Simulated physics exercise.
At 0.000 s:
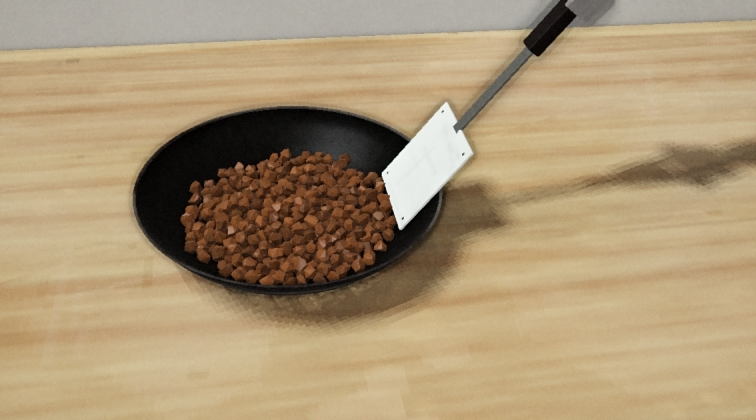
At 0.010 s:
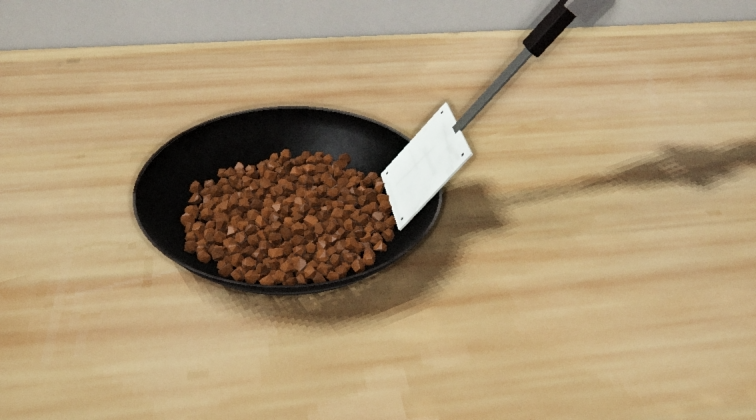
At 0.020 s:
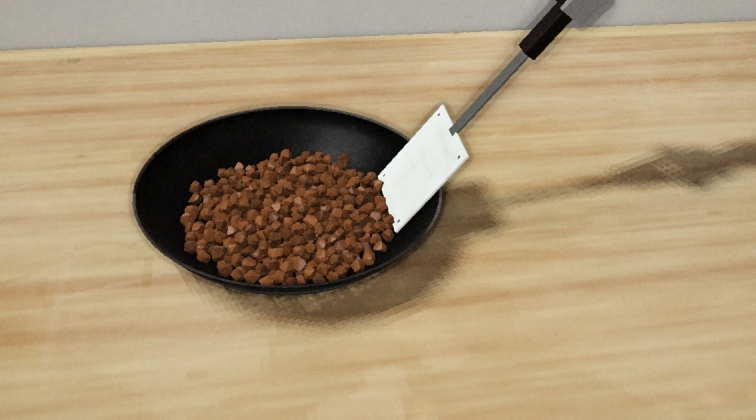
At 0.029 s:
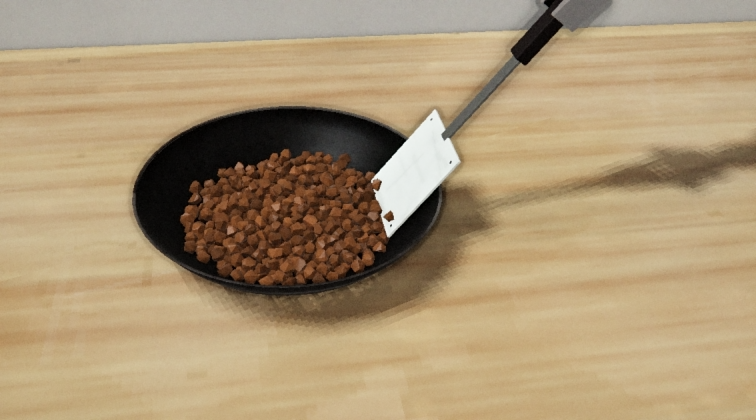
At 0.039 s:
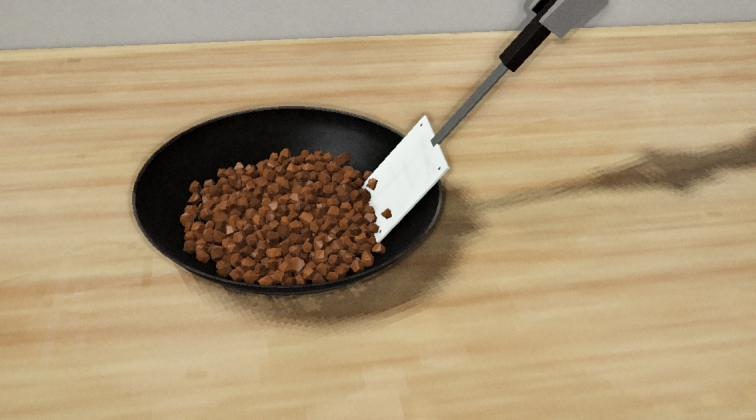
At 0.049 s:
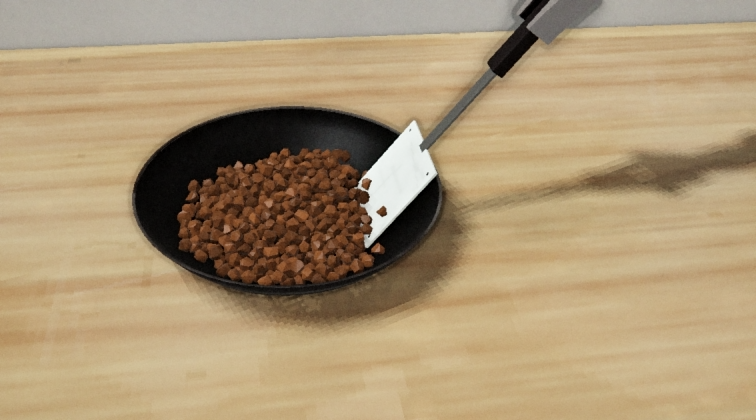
We see a black wok of reddish-brown pellets on a light wooden surface while a machine-held white turner, at first nearly still at the right side, slides slowly left and slightly downward into the pellets, nudging a few nearby.
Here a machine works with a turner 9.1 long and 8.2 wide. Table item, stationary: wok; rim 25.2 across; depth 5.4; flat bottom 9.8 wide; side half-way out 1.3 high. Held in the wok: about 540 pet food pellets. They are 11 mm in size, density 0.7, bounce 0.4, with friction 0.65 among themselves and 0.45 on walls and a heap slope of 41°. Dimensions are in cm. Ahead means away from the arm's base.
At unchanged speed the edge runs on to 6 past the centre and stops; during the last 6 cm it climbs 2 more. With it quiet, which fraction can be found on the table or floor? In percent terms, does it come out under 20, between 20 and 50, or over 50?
It comes out between 20 and 50 %.
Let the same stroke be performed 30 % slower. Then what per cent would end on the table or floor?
I'd expect near 15 per cent.
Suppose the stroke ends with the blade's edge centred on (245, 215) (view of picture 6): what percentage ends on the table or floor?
Close to 10 per cent finishes on the table or floor.
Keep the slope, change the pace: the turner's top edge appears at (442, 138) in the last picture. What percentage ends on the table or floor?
Near 10 in a hundred.
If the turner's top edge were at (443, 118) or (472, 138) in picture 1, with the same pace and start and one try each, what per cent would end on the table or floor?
First try around 30 percent, second around 30 percent.
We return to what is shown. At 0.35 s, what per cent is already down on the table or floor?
Fraction noted: Close to 25 per cent.
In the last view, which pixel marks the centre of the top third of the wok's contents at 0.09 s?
Roughly at (263, 200).
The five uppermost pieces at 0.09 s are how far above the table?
Height: Approx. 6 cm.
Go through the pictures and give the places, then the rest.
The first picture shows turner top edge at (459, 127), sloping 53°; upper third of the load around (294, 205), from x 190 to 390, top at y 155; 542 in the wok.
The second picture shows turner top edge at (459, 127), sloping 53°; upper third of the load around (294, 205), from x 190 to 390, top at y 155.
The third picture shows turner top edge at (455, 130), sloping 53°; upper third of the load around (295, 205), from x 190 to 390, top at y 155.
The fourth picture shows turner top edge at (447, 135), sloping 53°; upper third of the load around (294, 205), from x 190 to 390, top at y 155.
The fifth picture shows turner top edge at (437, 141), sloping 53°; upper third of the load around (294, 204), from x 185 to 385, top at y 155.
The sixth picture shows turner top edge at (425, 146), sloping 53°; upper third of the load around (291, 202), from x 185 to 385, top at y 155; 542 in the wok.
After 0.09 s, sloping 53°, highest piece 6 above the table; 542 in the wok.
After 0.13 s, sloping 53°, highest piece 8 above the table; 541 in the wok, 1 on the blade or in flight.
After 0.35 s, sloping 53°, highest piece 8 above the table; 389 in the wok, 129 on the table or floor, 24 on the blade or in flight.
After 1.40 s, sloping 53°, highest piece 6 above the table; 386 in the wok, 156 on the table or floor.
At rest, 386 in the wok, 156 on the table or floor. That is 29 % on the table or floor.
